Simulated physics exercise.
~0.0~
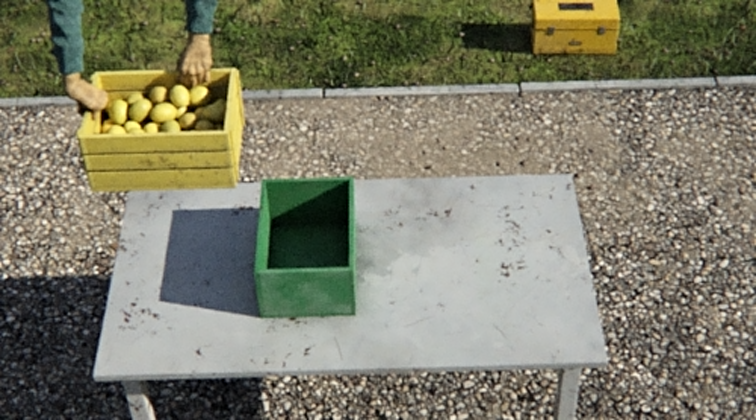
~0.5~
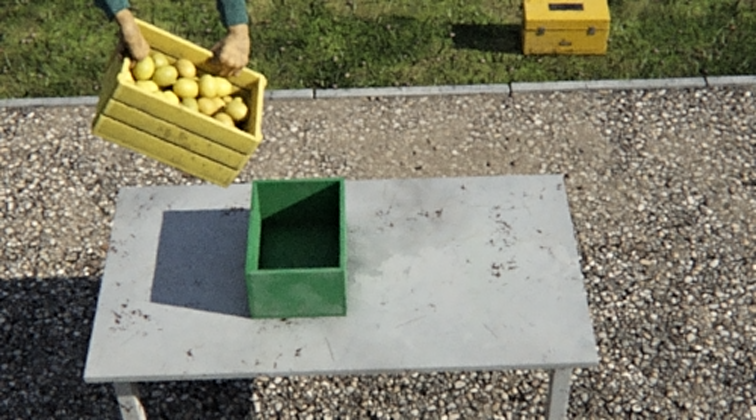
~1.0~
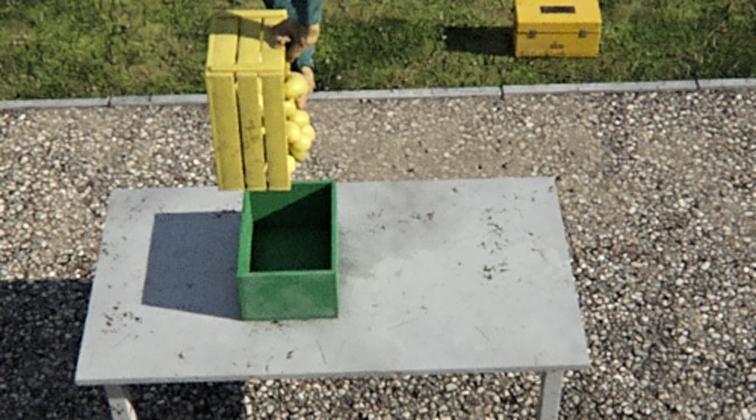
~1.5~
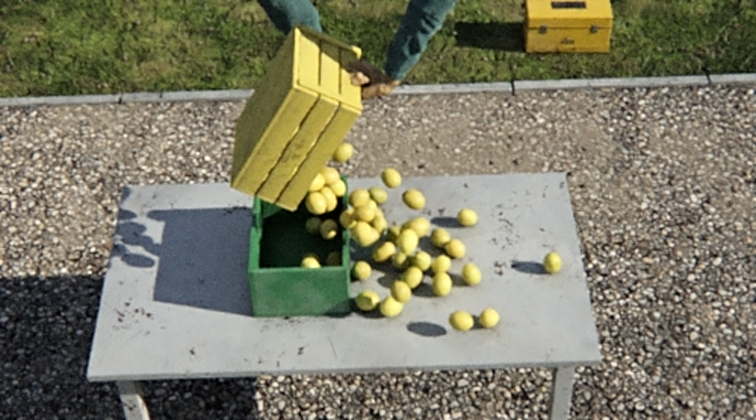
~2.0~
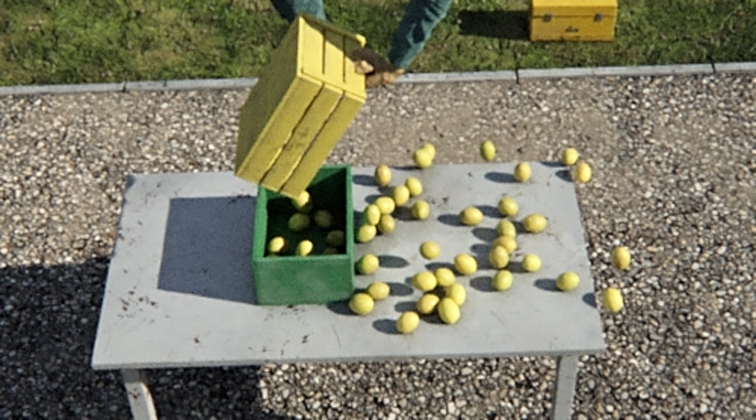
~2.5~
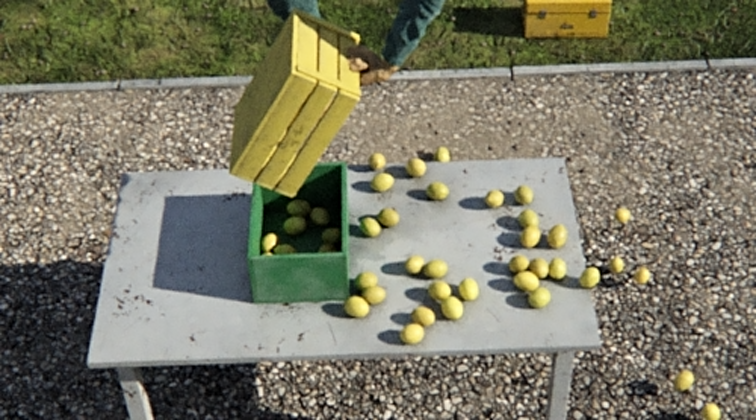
A yellow slatted box full of lemons is held by two hands above a grey table on gravel, seen from above, with grass and a yellow case behind. An open green carton stands left of centre on the tabletop. The hands tip the box to the right until it stands on its side over the carton. It tilts further, and lemons tumble out, some into the carton but most onto the table to its right. They roll and spread rightward, and several drop off the edge, leaving a few in the carton and many scattered outside.
